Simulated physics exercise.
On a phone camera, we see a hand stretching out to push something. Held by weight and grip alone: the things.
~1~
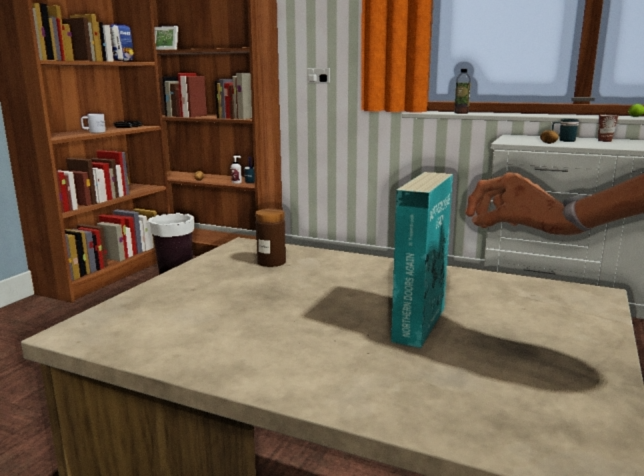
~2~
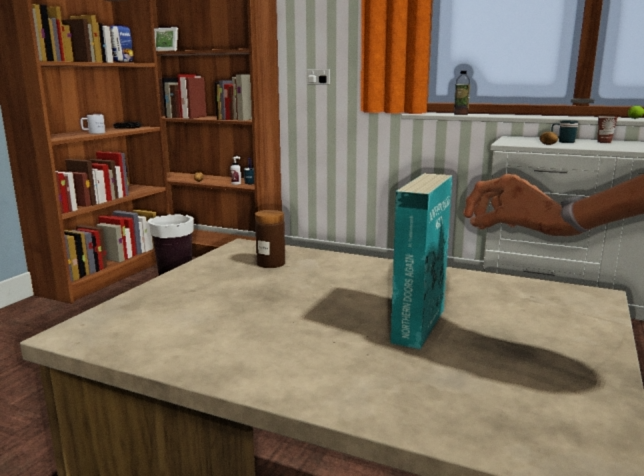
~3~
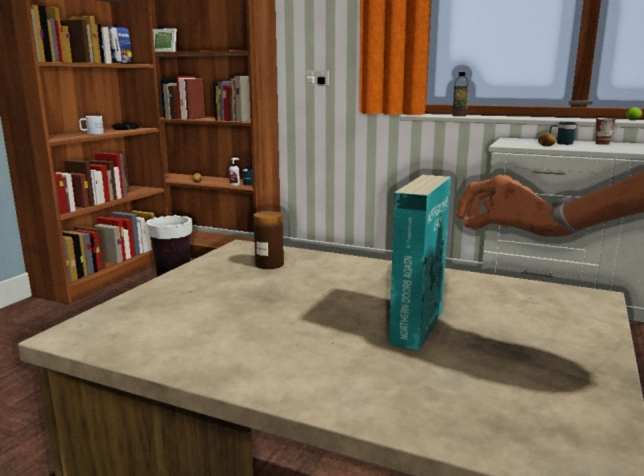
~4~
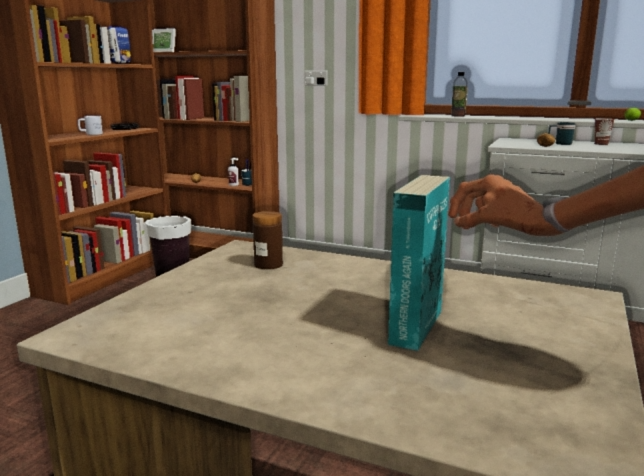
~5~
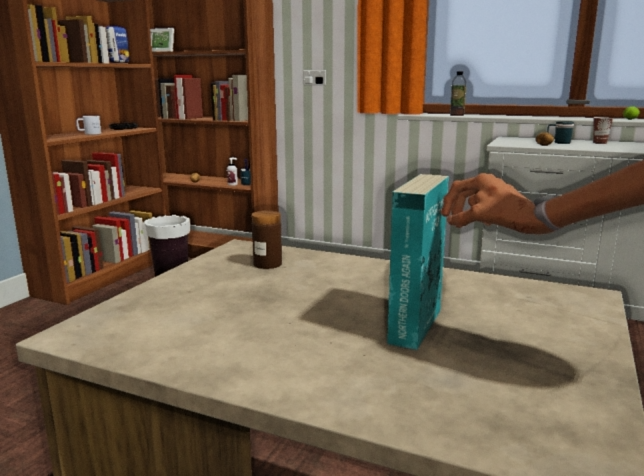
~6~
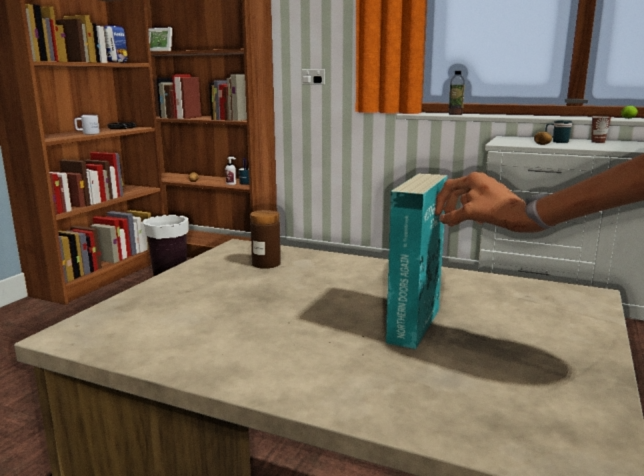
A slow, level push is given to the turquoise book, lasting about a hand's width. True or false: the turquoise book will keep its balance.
False.
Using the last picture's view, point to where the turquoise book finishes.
At about (328, 298).
Then, 0.70 s past the last view, turquoise book rocked 16° from its first pose near (396, 253).
Then, 1.00 s past the last view, turquoise book rocked 65° from its first pose near (345, 274).
Then, 1.10 s past the last view, turquoise book on its side near (329, 294).
Finally, down or leaning hard on the table, turquoise book. Final places as the last picture's camera would see them, turquoise book near (328, 298).
